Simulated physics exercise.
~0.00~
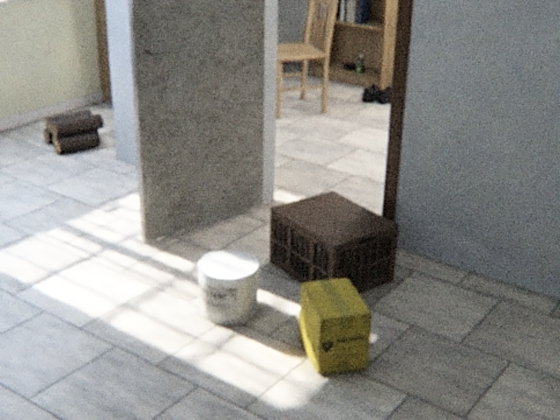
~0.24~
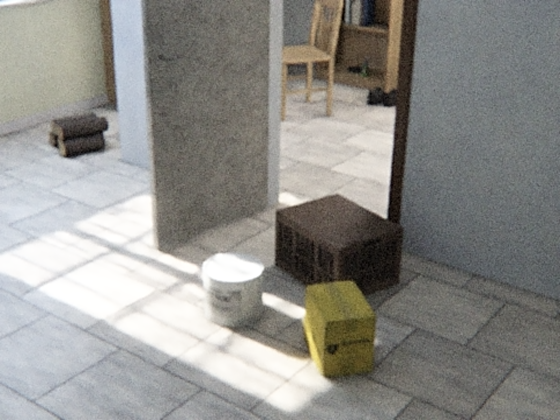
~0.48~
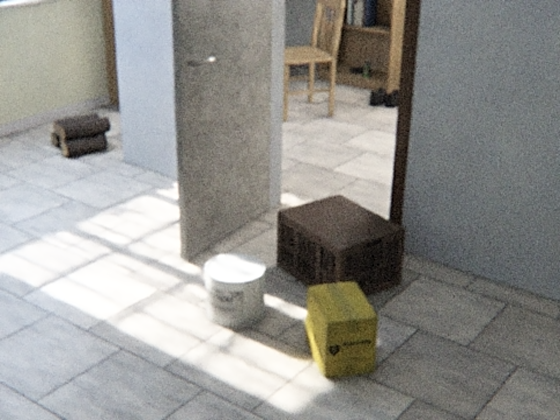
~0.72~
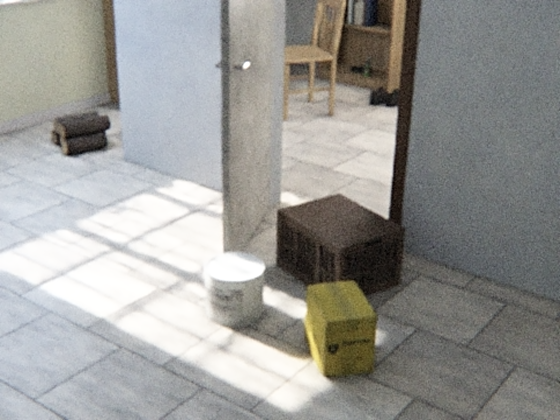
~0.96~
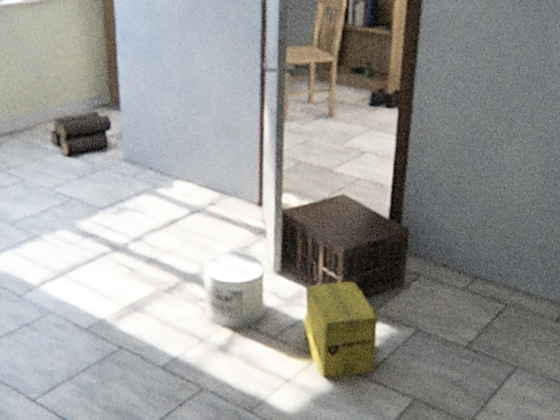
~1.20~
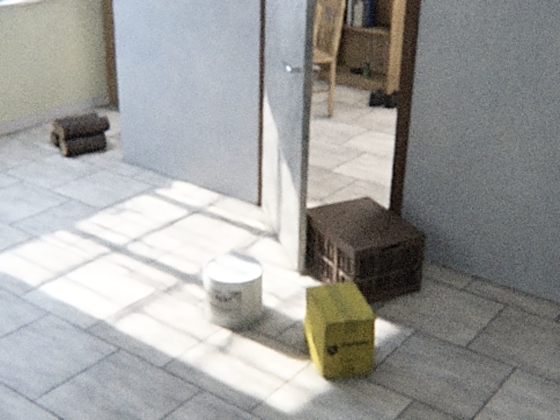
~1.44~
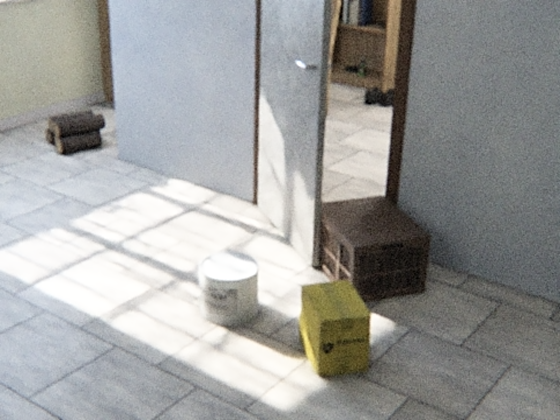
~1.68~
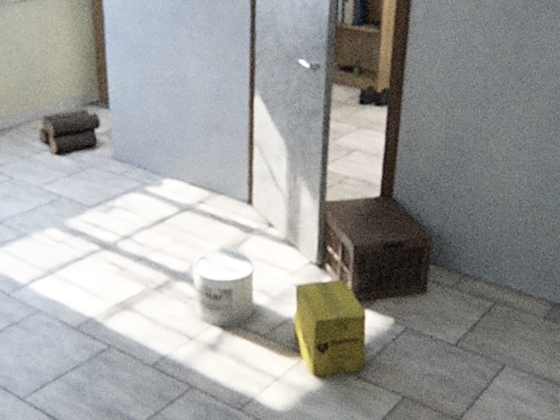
A grey door stands wide open in a sunlit tiled room, with a brown chest by the doorway, a white pail and a yellow box in front, and a wooden chair visible beyond. The door swings to the right, narrowing until it is seen almost edge-on, while the chest stays put. It then reaches the chest and pushes it to the right across the tiles. The door slows as the chest slides a little farther, in front of the wall at right. It ends still partly open against the chest, with the pail and yellow box where they began.
